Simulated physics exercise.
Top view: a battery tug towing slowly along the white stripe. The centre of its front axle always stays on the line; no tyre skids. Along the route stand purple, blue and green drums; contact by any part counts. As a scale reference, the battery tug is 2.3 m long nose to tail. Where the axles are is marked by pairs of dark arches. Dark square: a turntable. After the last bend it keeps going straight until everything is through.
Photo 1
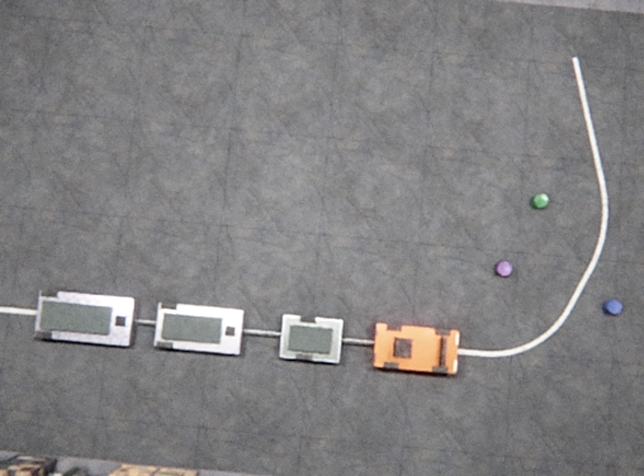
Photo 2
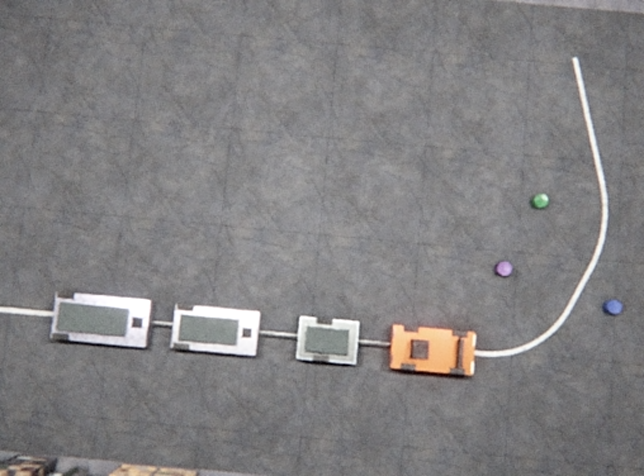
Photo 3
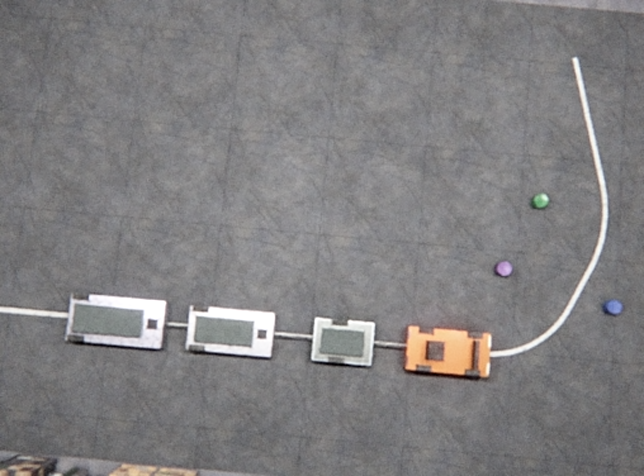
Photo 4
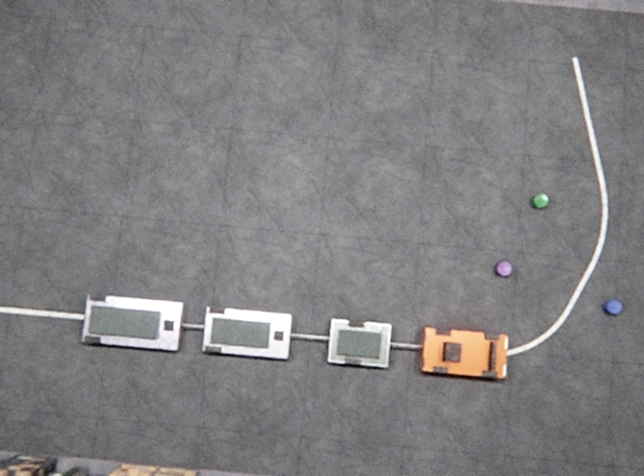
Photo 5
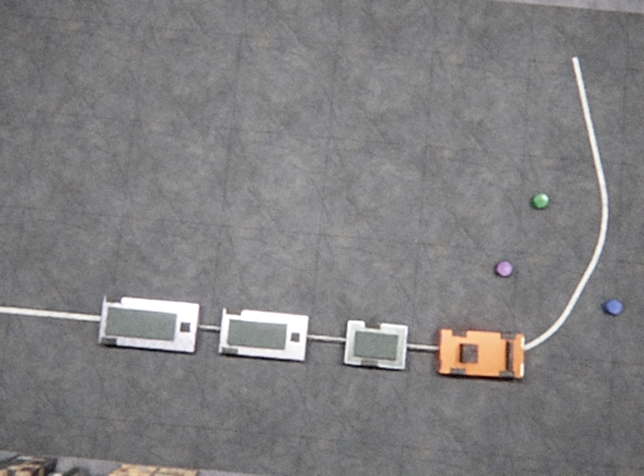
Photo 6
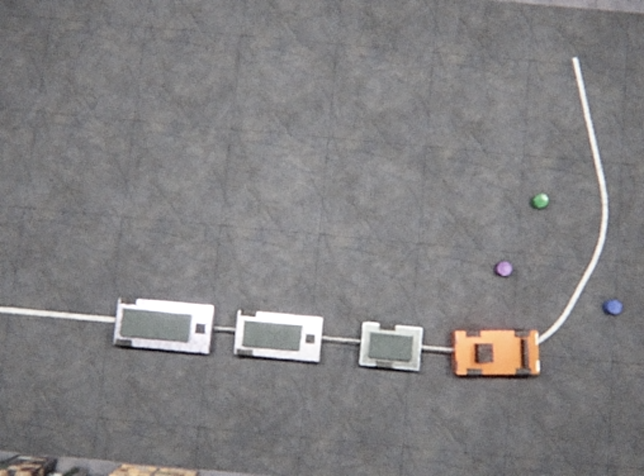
An orange tug pulling three pale trailers creeps slowly to the right along a white stripe on a dark, grey surface. The train stays nearly straight as it advances, then the tug begins turning slightly upward into the curve, below the purple, green and blue drums.
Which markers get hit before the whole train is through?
At the end, purple gets clipped; blue stays clear; green gets clipped.
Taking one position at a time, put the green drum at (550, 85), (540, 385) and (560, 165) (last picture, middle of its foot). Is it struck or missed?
Results in order - collision, no collision, collision.
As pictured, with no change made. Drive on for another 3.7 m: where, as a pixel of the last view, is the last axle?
About (242, 332).
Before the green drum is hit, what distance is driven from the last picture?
15.0 m.
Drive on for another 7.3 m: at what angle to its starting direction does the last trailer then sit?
Angle of last trailer relative to start: About 5°.
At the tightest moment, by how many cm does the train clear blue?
Blue 10.
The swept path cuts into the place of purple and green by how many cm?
Purple 15 and green 20.
2.6 m further on, the last axle is at (210, 329) of the last picture, on the line; blue has been passed with 10 cm to spare.
12.6 m further on, the last axle is at (495, 311) of the last picture, 125 cm off the line; the third trailer has hit purple.
15.3 m further on, the last axle is at (549, 251) of the last picture, 150 cm off the line; the third trailer has hit green.
22.0 m further on, the last axle is at (571, 40) of the last picture, 25 cm off the line; 2 of 3 struck in all.
